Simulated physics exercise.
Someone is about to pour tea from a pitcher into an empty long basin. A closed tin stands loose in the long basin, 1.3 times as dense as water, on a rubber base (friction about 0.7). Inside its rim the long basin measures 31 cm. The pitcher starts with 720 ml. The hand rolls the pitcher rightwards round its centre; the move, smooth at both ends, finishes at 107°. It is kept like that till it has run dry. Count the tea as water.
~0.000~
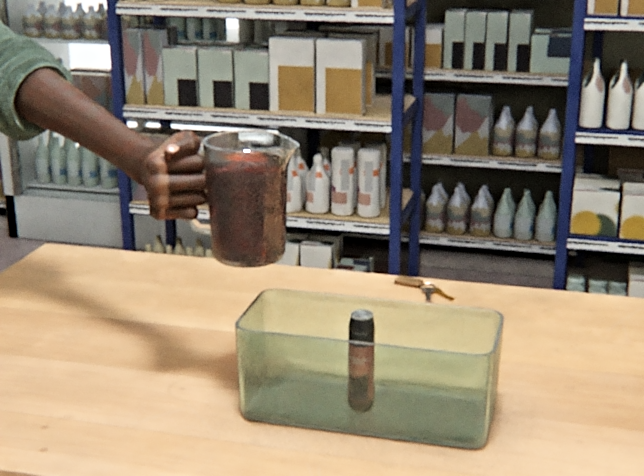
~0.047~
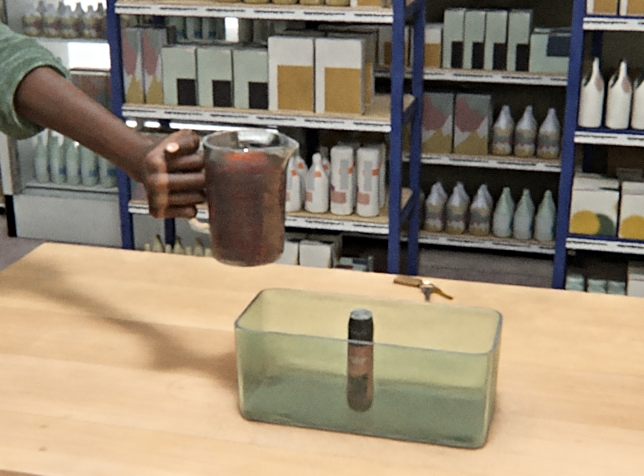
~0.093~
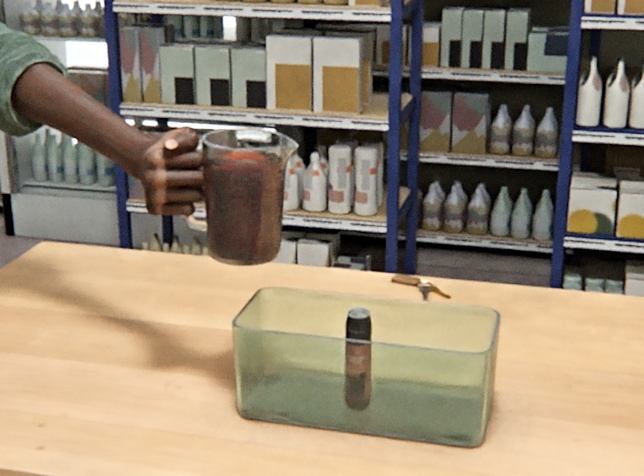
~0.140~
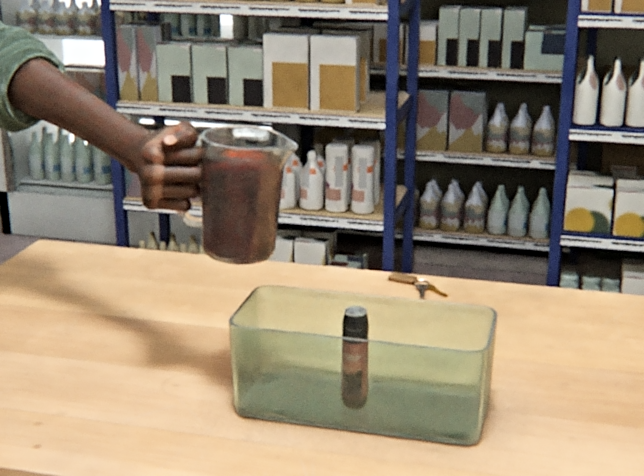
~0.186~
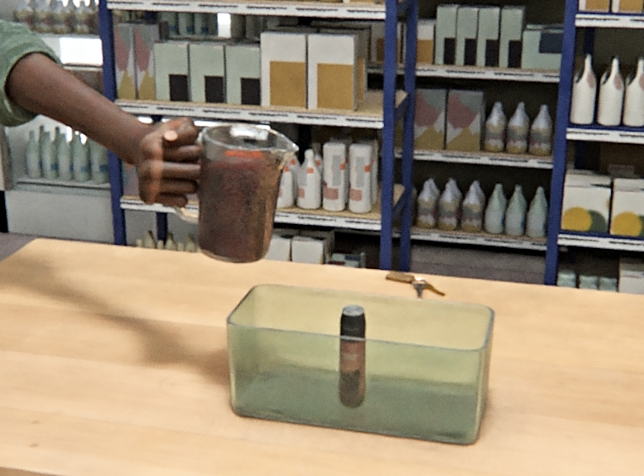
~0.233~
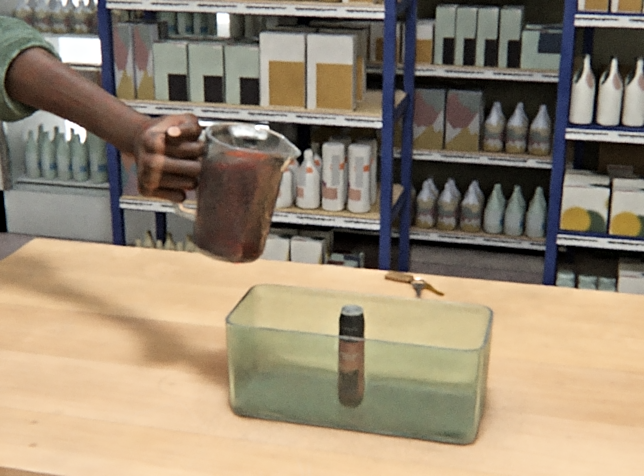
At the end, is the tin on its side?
It falls.
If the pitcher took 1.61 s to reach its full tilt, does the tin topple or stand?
Then it falls.
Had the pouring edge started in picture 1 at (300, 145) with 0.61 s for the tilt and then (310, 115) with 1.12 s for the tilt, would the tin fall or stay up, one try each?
First it falls; then it keeps standing.
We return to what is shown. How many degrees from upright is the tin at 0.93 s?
Near 0° from upright.
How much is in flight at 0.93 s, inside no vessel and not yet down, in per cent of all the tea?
About 22 per cent.
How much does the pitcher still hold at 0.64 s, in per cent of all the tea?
Near 86 in a hundred.
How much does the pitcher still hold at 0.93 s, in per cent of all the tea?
About 36 per cent.
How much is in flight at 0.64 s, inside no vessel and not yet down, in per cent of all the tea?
Some 12 per cent.
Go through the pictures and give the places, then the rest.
The first frame shows tilt 0°; pouring edge (299, 145); surface from (212, 159) to (286, 164); the long basin's rim runs from (249, 309) to (499, 334); the tin's top is at (362, 319).
The second frame shows tilt 1°; pouring edge (298, 145); surface from (212, 158) to (285, 164).
The third frame shows tilt 2°; pouring edge (298, 146); surface from (210, 156) to (284, 163).
The fourth frame shows tilt 4°; pouring edge (297, 146); surface from (209, 155) to (282, 162).
The fifth frame shows tilt 8°; pouring edge (297, 149); surface from (208, 155) to (282, 161).
The sixth frame shows tilt 12°; pouring edge (300, 154); surface from (209, 156) to (285, 161).
After 0.64 s the tilt is 68° and 87 per cent is still to pour; the tin stands where it began.
After 0.93 s the tilt is 102° and 37 per cent is still to pour; the tin stands where it began.
After 1.24 s the tilt is 107° and 3 per cent is still to pour; the tin leans 51°.
After 1.58 s the tilt is 107° and 0 per cent is still to pour; the tin lies on its side.
In the end the tin lies on its side.
